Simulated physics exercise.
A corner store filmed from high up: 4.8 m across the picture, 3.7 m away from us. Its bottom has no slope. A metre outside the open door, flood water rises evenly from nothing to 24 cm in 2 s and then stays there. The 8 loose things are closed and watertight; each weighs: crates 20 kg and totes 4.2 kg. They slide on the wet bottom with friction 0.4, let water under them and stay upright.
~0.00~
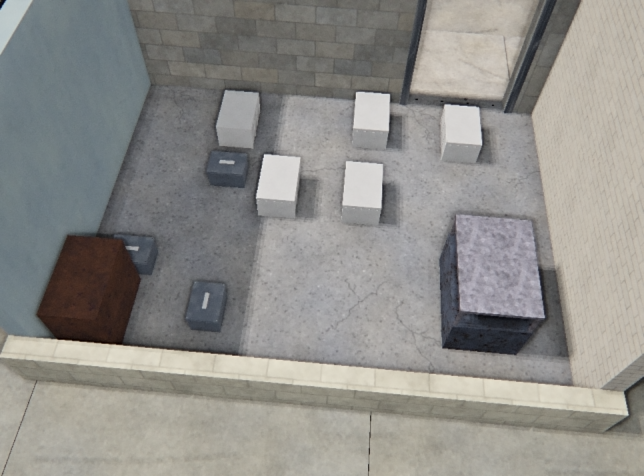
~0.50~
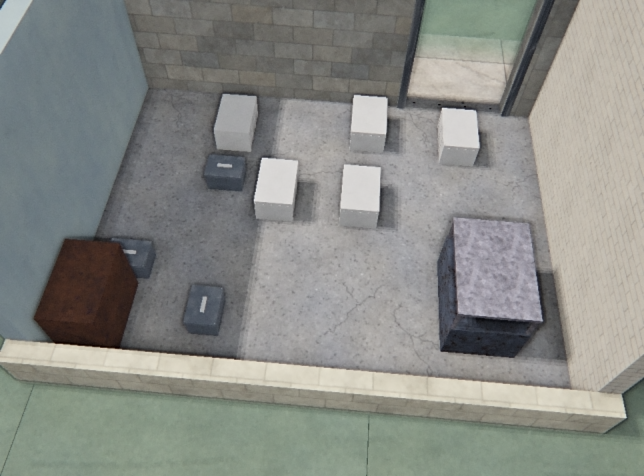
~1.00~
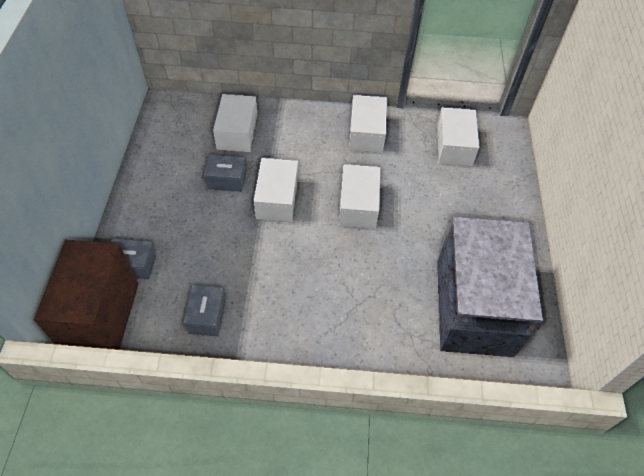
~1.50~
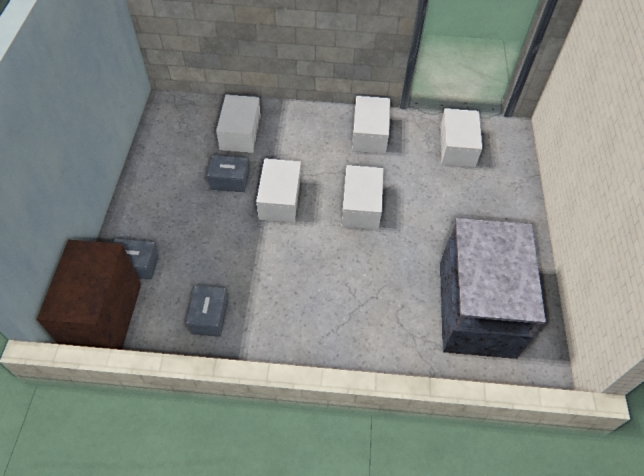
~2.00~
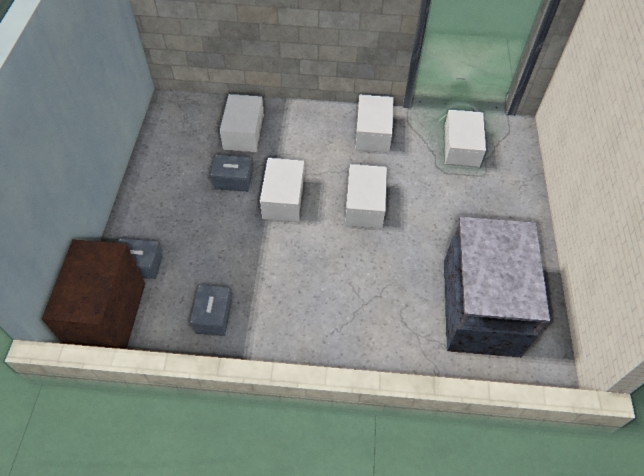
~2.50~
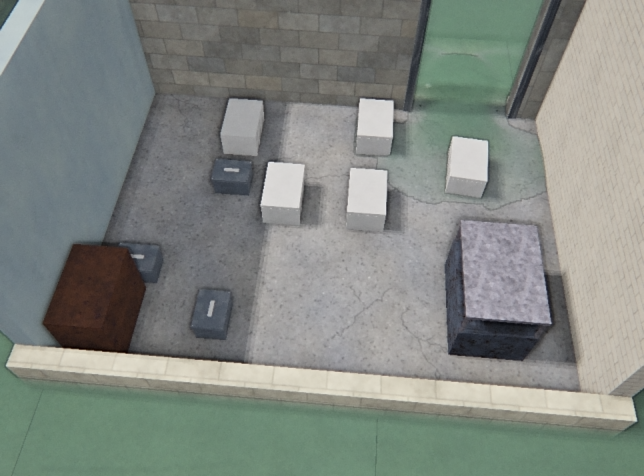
Greenish water spread over the ground outside a small walled room, then came in through the open doorway and pushed the nearest white crate slightly forward, while the other crates and boxes stayed put.
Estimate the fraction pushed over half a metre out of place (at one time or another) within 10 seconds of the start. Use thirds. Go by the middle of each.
Share: From one to two thirds.
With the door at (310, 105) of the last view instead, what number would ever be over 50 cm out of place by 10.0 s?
In that case 5 of them.
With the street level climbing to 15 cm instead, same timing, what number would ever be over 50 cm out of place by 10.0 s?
In that case 2 of them.
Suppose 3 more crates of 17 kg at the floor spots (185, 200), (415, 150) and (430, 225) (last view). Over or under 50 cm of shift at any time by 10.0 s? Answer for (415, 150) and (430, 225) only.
In turn: Over, over.
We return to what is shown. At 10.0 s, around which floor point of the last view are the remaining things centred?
Near (255, 157).
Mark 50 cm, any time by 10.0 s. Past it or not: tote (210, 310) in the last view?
It is past it.
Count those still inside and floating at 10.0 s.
I count 3.
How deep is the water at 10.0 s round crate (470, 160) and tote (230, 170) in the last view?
Roughly 10 and 4 cm.
After 3.5 s 1 of 8 are over 50 cm from their spots; 0 afloat.
After 4.5 s 1 of 8 are over 50 cm from their spots; 0 afloat.
After 7.0 s 2 of 8 are over 50 cm from their spots; 2 afloat.
After 10.0 s 3 of 8 are over 50 cm from their spots, and 3 have been at some point; 3 afloat.
